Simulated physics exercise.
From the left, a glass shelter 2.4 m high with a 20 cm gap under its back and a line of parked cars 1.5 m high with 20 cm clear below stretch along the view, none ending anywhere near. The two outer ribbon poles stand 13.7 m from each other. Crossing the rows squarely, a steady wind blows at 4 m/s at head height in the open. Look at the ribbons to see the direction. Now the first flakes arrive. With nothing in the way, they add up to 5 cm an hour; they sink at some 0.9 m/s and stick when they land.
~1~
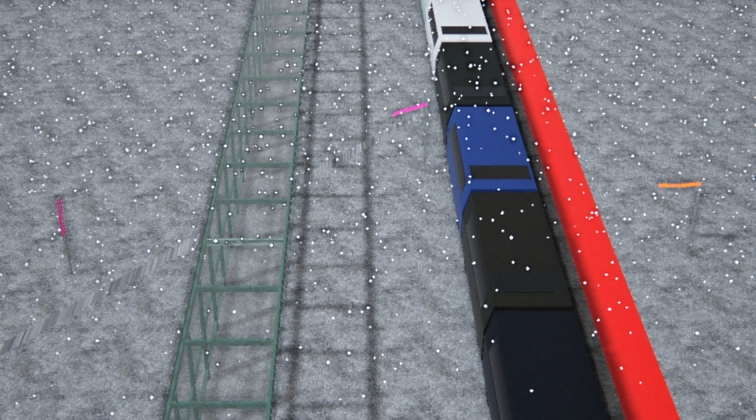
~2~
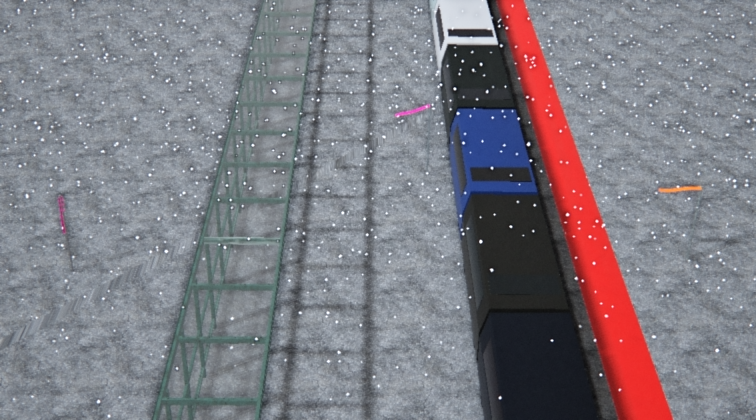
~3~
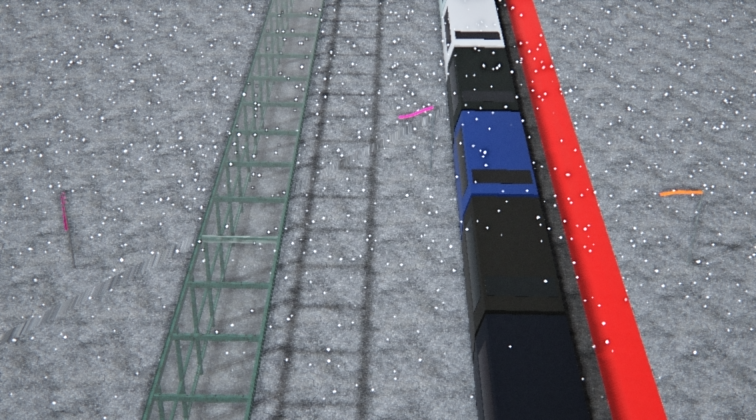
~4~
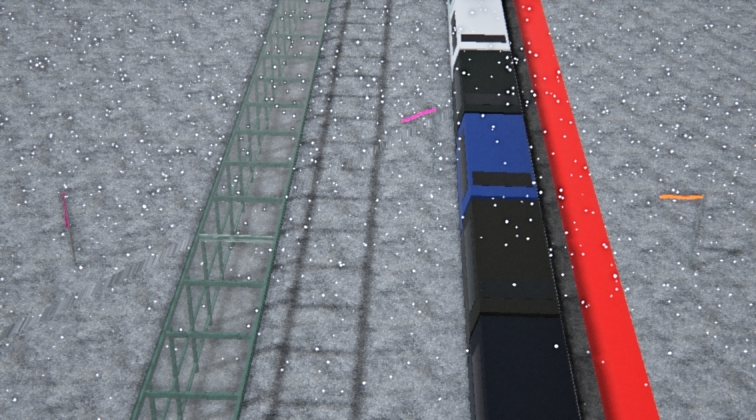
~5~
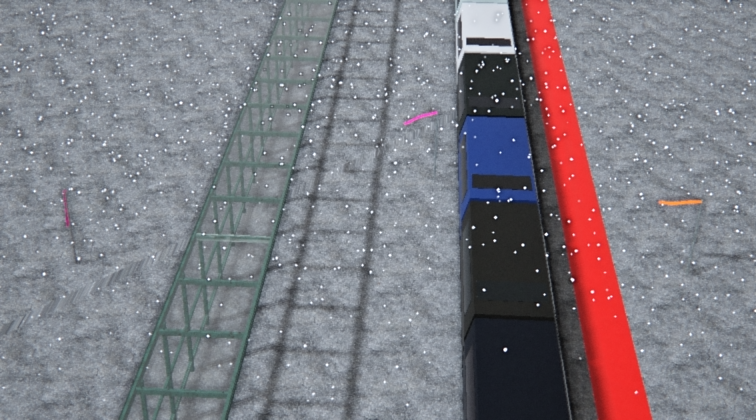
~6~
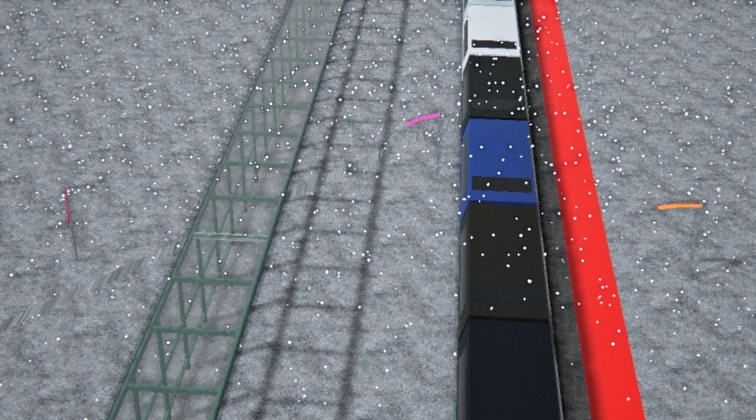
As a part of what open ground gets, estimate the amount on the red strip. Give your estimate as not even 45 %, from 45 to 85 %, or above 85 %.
My estimate: More than 85 %.
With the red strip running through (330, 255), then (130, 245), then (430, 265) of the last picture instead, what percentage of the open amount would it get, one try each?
In turn about 80 %, 90 %, 80 %.
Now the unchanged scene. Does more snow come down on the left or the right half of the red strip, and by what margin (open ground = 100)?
The right-hand side, about 10 points ahead.
After 10 minutes open ground has 8 mm and the red strip 8 mm.
After 30 minutes open ground has 25 mm and the red strip 24 mm.
After 60 minutes open ground has 50 mm and the red strip 49 mm, so the red strip has 97 % of the open amount; the left half of it has 93 %, the right half 102 %.
